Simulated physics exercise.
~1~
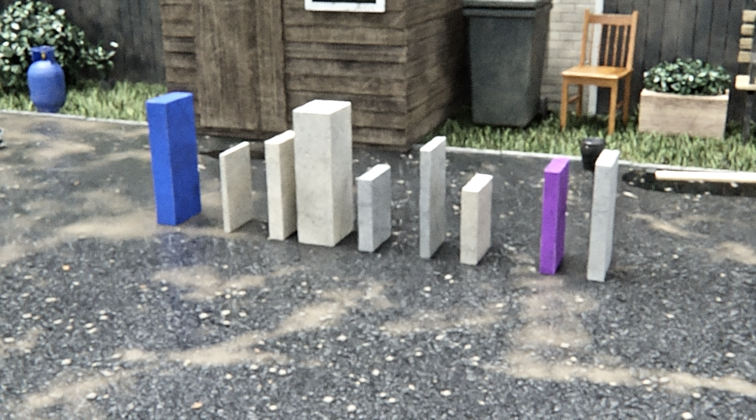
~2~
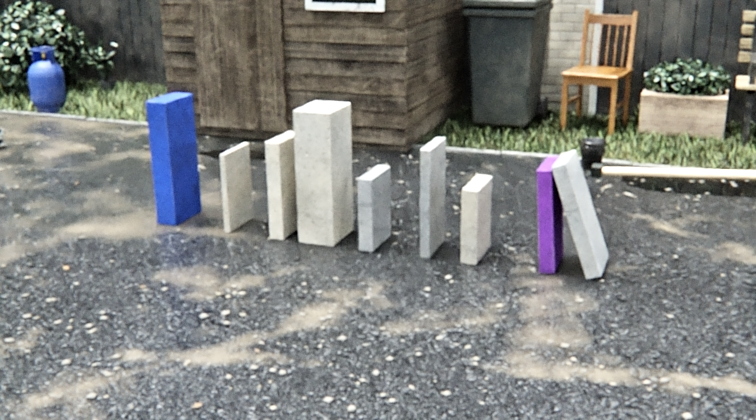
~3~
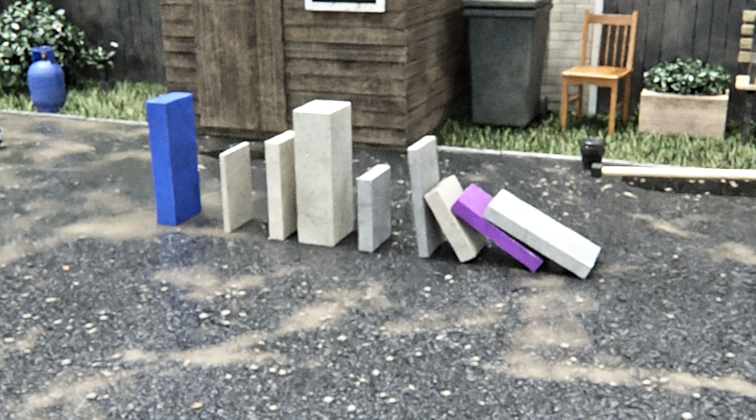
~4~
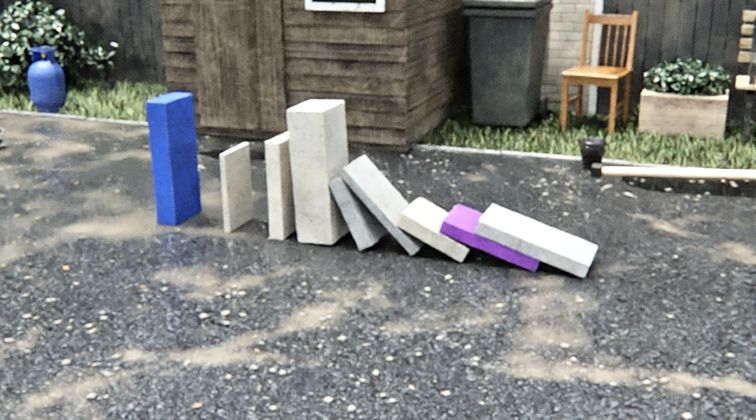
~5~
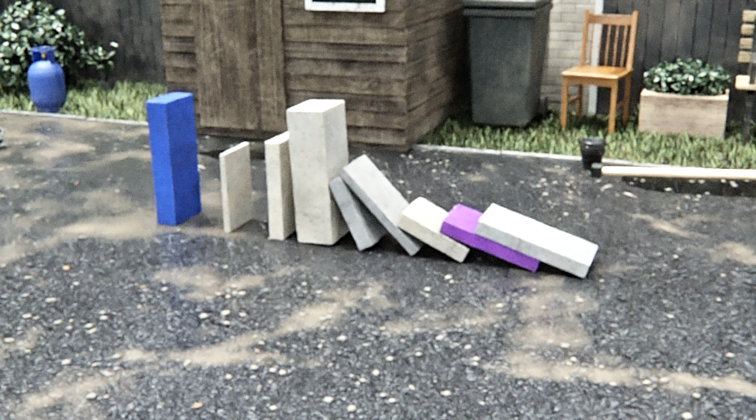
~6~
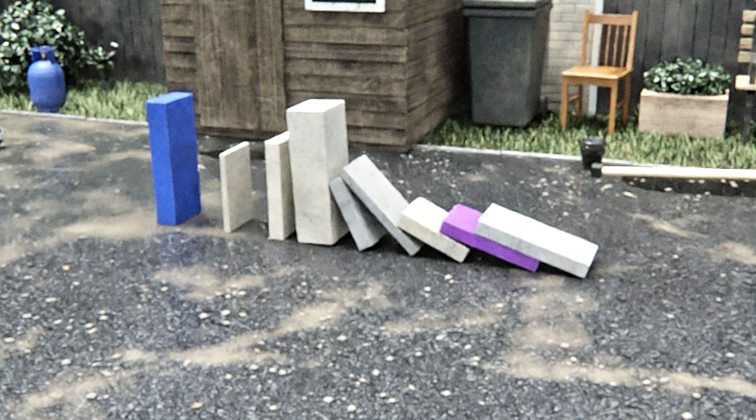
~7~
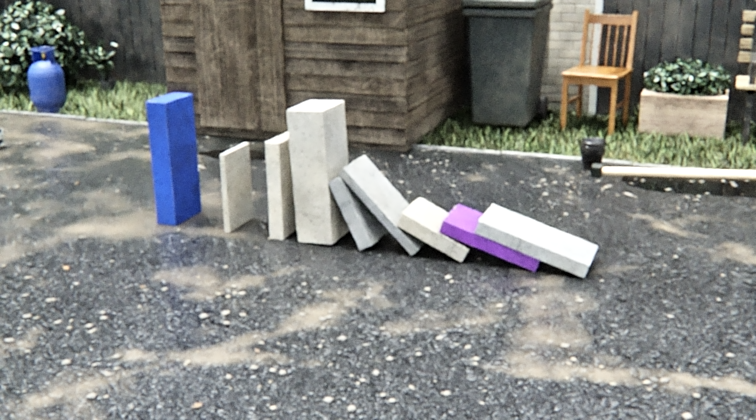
Slabs topple leftward in turn, including the purple one, until a thick pale slab stays upright.
